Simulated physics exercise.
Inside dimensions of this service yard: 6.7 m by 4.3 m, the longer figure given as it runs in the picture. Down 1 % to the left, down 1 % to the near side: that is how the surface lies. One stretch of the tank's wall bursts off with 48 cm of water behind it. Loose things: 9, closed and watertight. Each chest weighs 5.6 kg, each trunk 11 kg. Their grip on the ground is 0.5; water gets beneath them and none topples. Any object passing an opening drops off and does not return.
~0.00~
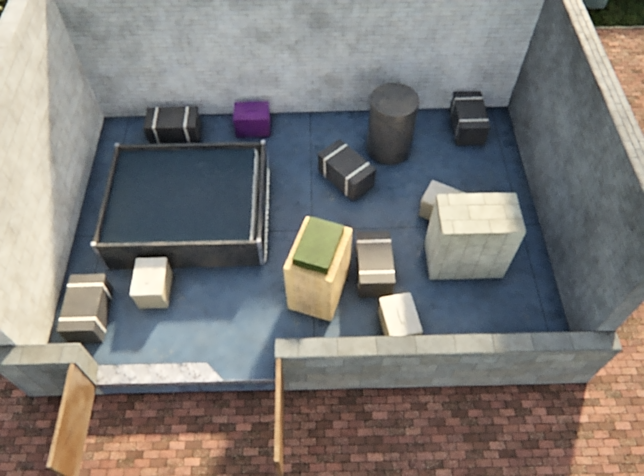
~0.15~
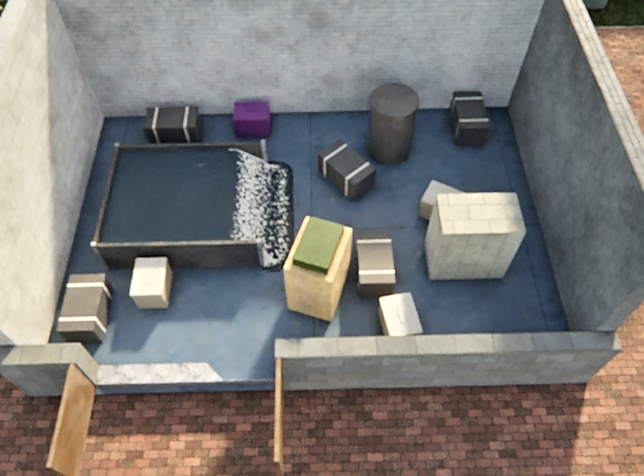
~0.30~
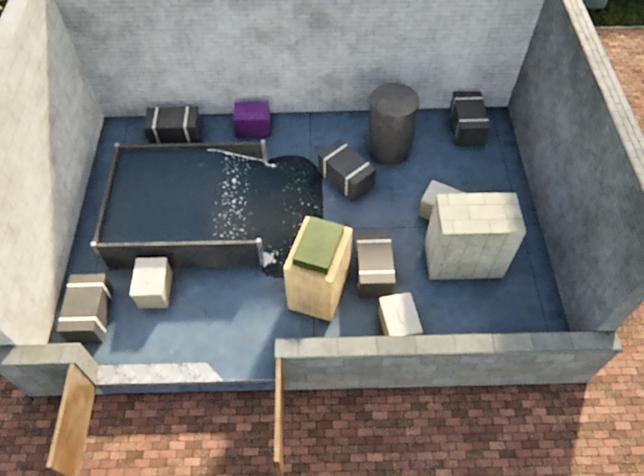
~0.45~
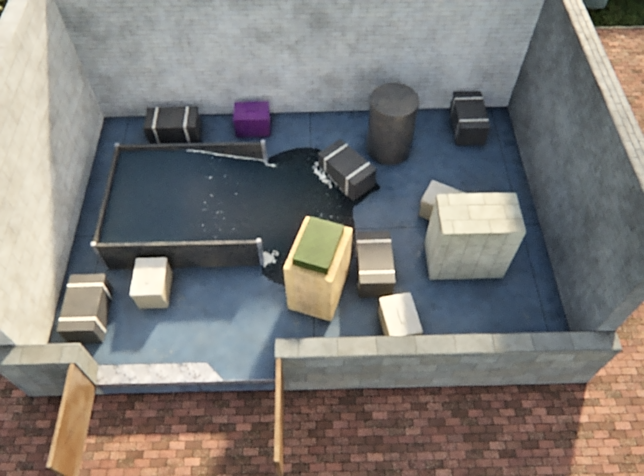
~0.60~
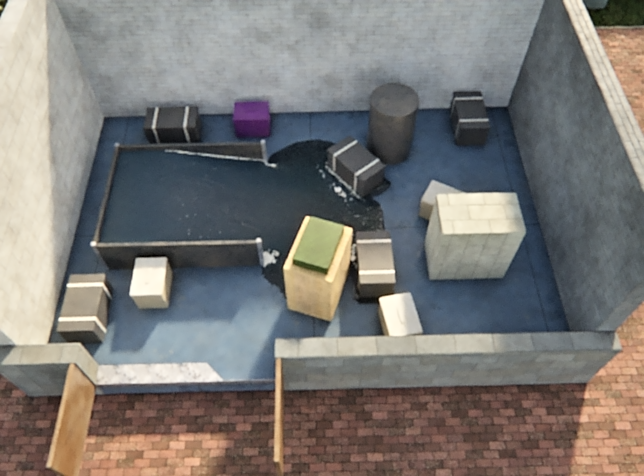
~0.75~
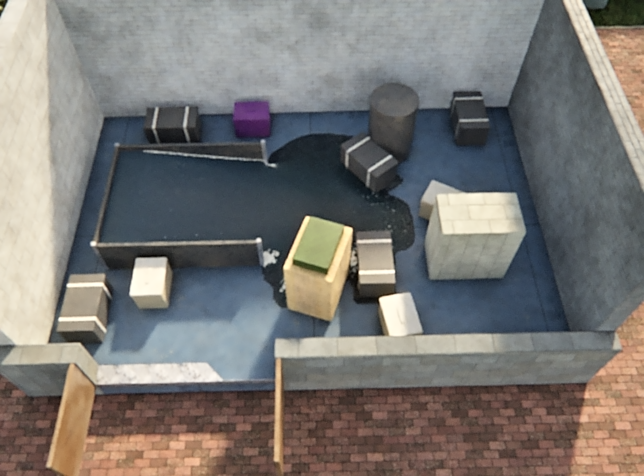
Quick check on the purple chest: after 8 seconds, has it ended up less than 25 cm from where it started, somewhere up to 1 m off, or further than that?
It will be left a long way off.
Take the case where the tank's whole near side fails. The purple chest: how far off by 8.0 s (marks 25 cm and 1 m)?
Had it gone that way, the purple chest would sit tight.
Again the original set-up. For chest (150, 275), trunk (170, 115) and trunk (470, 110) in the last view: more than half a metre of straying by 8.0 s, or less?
First one stayed inside, second one went too far, third one went too far.
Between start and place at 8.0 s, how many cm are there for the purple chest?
About 140 cm.
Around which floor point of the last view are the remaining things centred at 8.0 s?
Around (283, 225).
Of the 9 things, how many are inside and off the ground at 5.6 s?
I count 6.
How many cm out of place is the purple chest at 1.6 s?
Around 0 cm from the start by that time.
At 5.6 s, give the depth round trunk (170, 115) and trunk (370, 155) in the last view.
Some 2 cm at the first, some 9 cm at the second.
After 1.6 s the purple chest is near (251, 110), 0.0 m from its start, aground; 0 of 9 are out; 1 afloat.
After 3.6 s the purple chest is near (243, 113), 0.1 m from its start, aground; 0 of 9 are out; 4 afloat.
After 5.6 s the purple chest is near (209, 135), 0.8 m from its start, afloat; 0 of 9 are out; 6 afloat.
After 8.0 s the purple chest is near (168, 139), 1.4 m from its start, afloat; 0 of 9 are out; 8 afloat.
